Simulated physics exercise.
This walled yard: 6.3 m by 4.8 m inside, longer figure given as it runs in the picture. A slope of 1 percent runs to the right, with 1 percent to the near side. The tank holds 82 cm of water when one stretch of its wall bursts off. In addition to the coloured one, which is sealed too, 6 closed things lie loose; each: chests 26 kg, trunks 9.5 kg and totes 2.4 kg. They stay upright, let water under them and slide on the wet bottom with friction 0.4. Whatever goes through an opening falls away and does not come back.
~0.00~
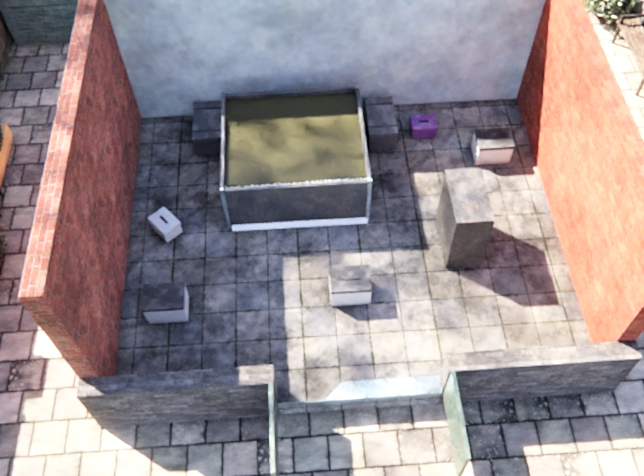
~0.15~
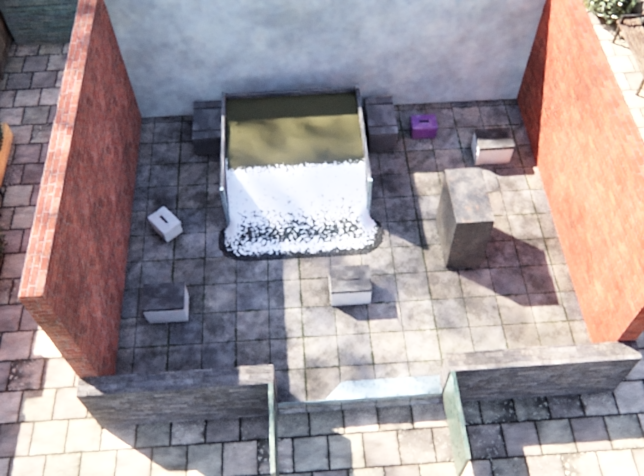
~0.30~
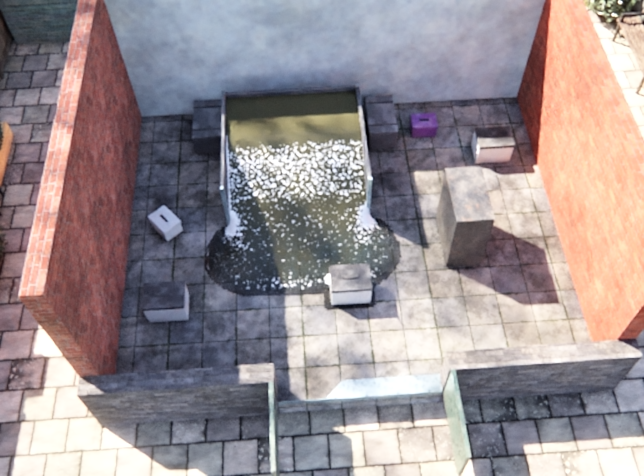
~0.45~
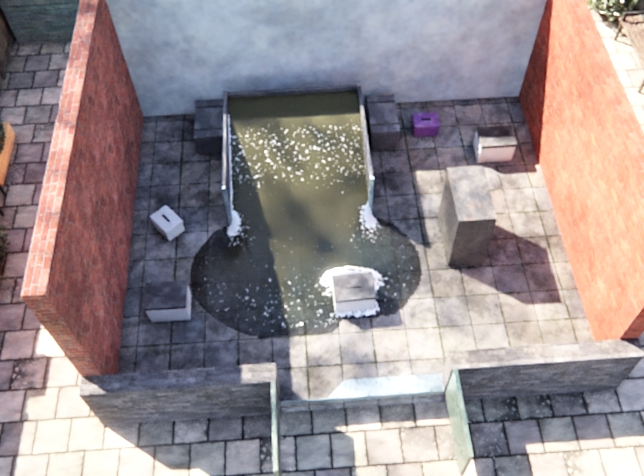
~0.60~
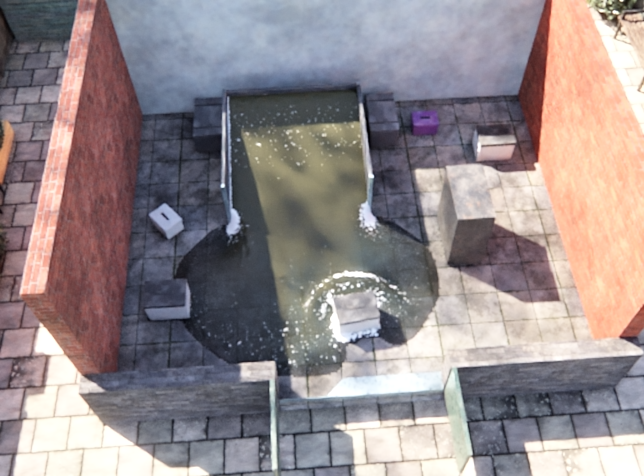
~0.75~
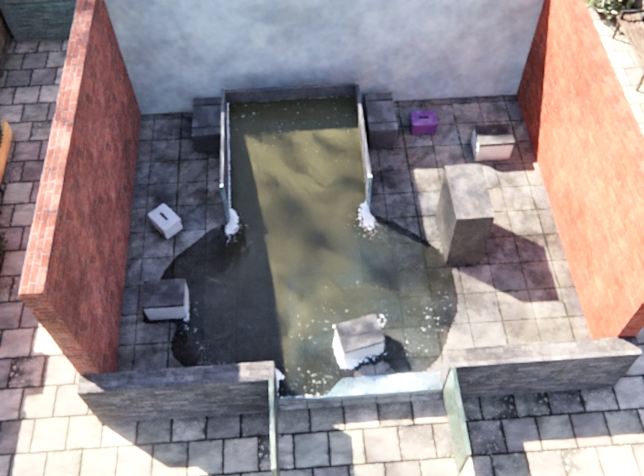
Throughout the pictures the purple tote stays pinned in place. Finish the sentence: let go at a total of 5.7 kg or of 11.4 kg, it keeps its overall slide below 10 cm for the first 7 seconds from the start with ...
It does so with the heavier total only.
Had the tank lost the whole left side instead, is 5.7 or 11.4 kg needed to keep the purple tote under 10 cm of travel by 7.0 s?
Answer: Neither of them.
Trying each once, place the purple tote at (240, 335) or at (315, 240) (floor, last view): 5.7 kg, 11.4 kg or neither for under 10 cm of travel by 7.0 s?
In turn: Both fail; both fail.
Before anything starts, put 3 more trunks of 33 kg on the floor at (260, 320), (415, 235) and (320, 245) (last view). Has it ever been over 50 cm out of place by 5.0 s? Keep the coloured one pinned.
Going through them in turn, the answers are too far, not too far and too far.
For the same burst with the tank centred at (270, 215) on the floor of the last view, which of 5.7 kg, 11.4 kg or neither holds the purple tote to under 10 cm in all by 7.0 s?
Then, put simply, both options fail.
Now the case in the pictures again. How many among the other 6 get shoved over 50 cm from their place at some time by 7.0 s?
By my count, 3.
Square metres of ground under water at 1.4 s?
Somewhere about 16 m2, give or take.
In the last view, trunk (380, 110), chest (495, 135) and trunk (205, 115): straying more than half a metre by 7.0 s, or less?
Below, below, below.
After 1.4 s the purple tote would be 0 cm from its start with 5.7 kg and 0 cm from its start with 11.4 kg; 0 cm of water round it then.
After 3.1 s the purple tote would be 0 cm from its start with 5.7 kg and 0 cm from its start with 11.4 kg; 0 cm of water round it then.
After 4.9 s the purple tote would be 0 cm from its start with 5.7 kg and 0 cm from its start with 11.4 kg; 2 cm of water round it then.
After 7.0 s the purple tote would be 31 cm from its start with 5.7 kg and 3 cm from its start with 11.4 kg; 5 cm of water round it then.
